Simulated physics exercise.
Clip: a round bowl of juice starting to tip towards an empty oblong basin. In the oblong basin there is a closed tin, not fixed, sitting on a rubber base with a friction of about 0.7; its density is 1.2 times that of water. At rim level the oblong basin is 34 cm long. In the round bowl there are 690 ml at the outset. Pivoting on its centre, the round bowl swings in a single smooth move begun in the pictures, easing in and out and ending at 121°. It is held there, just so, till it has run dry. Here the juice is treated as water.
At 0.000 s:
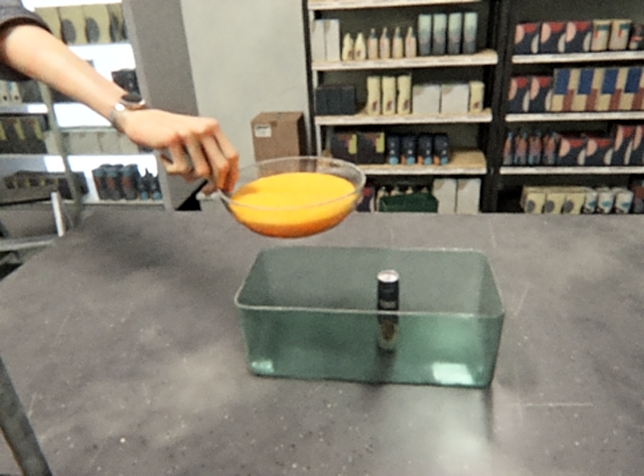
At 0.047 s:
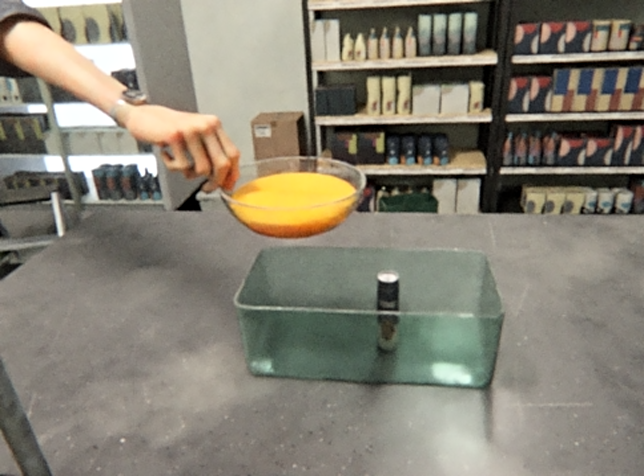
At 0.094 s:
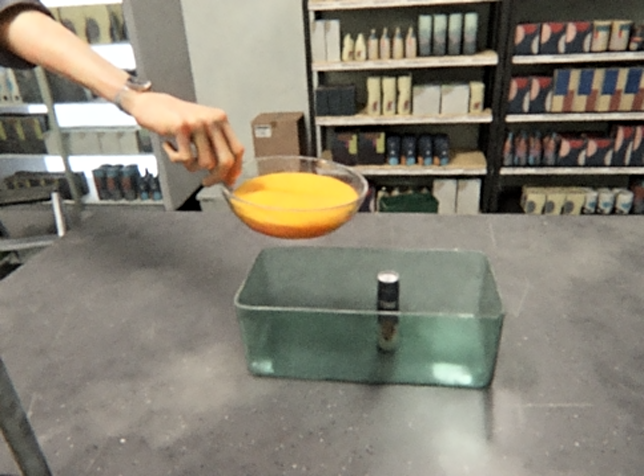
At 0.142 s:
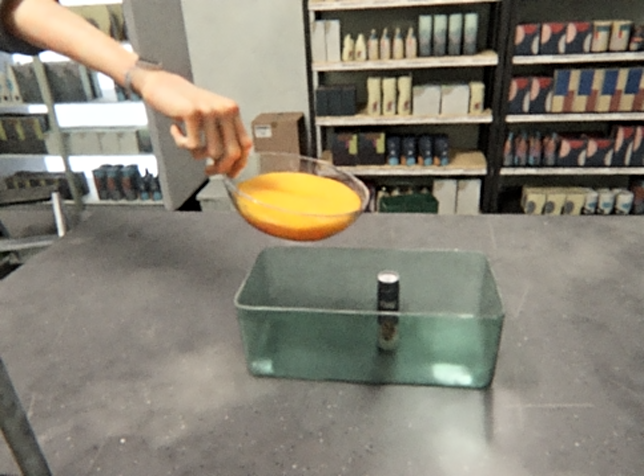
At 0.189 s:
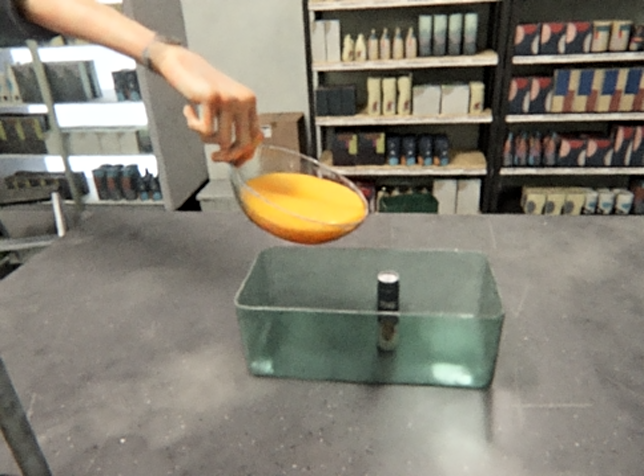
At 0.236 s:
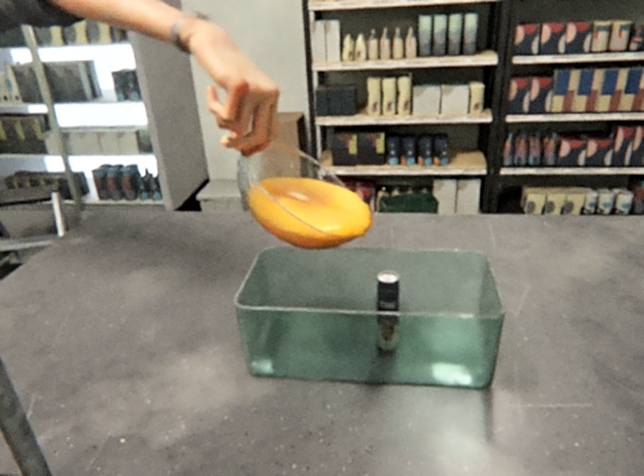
A hand held a clear round bowl of orange juice above a greenish see-through basin with a small can inside, then lifted its left side, tilting it steeply until juice reached the right rim.
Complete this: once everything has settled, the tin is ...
Once everything has settled, the tin is standing up.
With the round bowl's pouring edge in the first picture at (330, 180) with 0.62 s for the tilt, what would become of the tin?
After that, the tin overturns.
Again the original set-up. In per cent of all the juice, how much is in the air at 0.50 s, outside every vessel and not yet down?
It comes to about 1 percent.
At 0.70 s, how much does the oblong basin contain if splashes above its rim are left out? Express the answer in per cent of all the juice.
I reckon close to 96 per cent.
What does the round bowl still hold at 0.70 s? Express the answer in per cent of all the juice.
Remaining share: Approx. 0 %.
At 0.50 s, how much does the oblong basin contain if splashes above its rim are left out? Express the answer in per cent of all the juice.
Roughly 100 percent of it.
Then, 0.50 s in, the tilt is 110° and 0 per cent is still to pour; the tin stands where it began.
Then, 0.70 s in, the tilt is 121° and 0 per cent is still to pour; the tin leans 5°.
Then, 0.90 s in, the tilt is 121° and 0 per cent is still to pour; the tin leans 5°.
Then, 1.12 s in, the tilt is 121° and 0 per cent is still to pour; the tin stands where it began.
Finally, the tin stands where it began.
